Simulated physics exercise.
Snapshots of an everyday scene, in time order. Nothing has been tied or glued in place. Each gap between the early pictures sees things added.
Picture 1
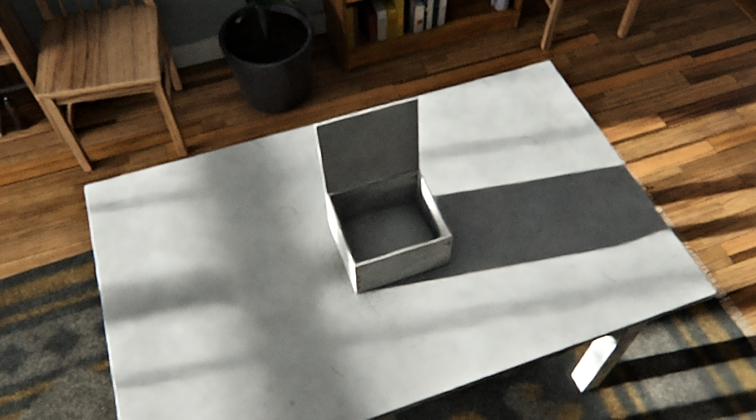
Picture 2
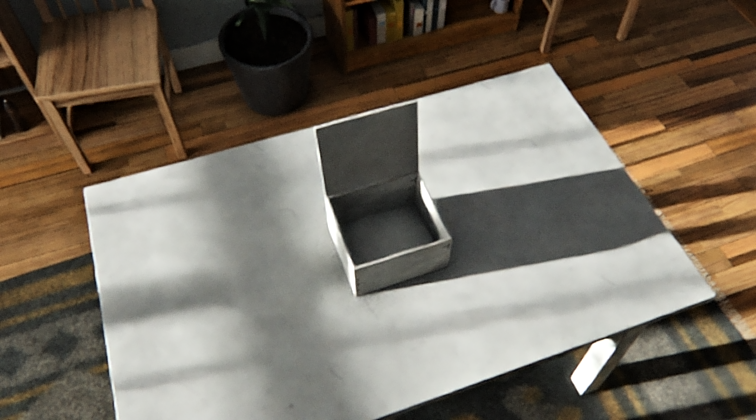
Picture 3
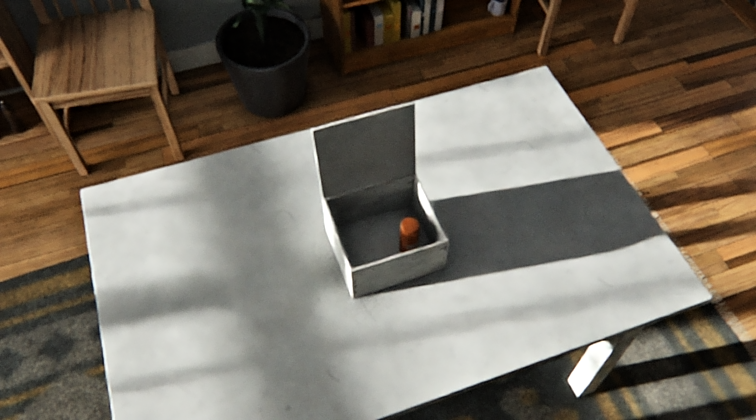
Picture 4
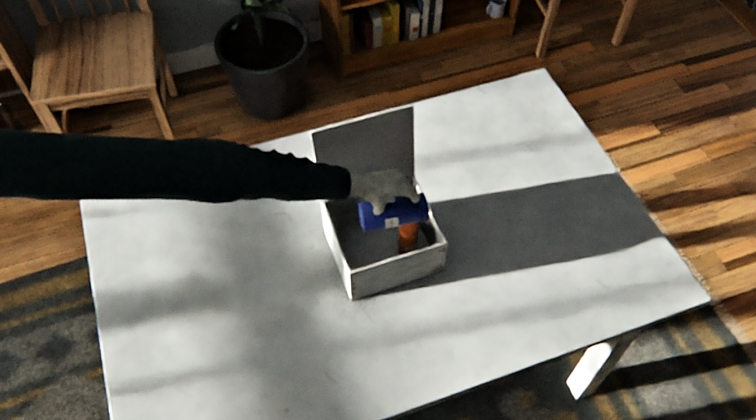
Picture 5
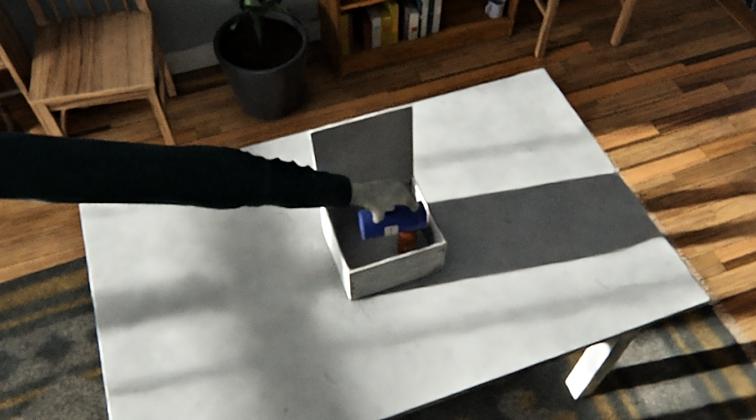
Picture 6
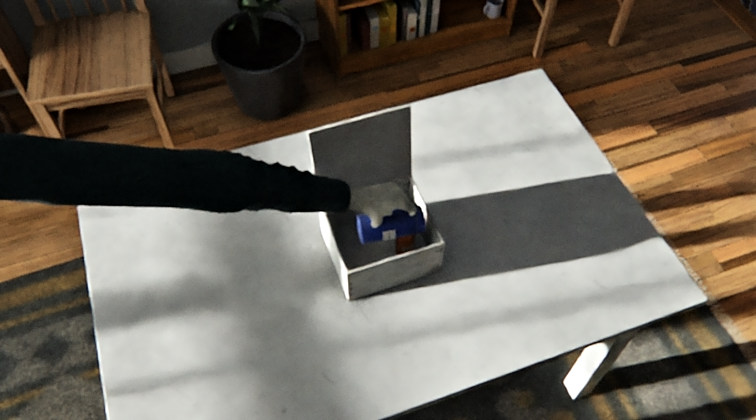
An orange shaker appeared inside the open box on the white table, and then a dark-sleeved arm reached in from the left and lowered a blue jar into the box, still gripping it.
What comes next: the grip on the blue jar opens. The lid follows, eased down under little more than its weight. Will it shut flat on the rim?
No.
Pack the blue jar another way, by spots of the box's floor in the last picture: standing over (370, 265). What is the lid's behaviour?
Lid open.
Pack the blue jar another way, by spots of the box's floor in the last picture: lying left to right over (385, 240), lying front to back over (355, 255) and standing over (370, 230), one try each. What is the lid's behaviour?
In case one it ends up closed, in case two it ends up closed and in case three it remains open.
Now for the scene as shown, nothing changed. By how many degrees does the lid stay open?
Lid angle from rim - close to 16°.
Then, 0.70 s after the last picture, blue jar rolled about its own width near (371, 239).
Then, 1.50 s after the last picture, lid 66° above the rim; blue jar rolled about its own width near (369, 246).
Then, 2.00 s after the last picture, lid 31° above the rim; blue jar rolled about its own width near (370, 244).
At rest, lid 16° above the rim; moved from the start, blue jar; orange shaker in place. Seen from the same camera at the end, blue jar near (373, 239).
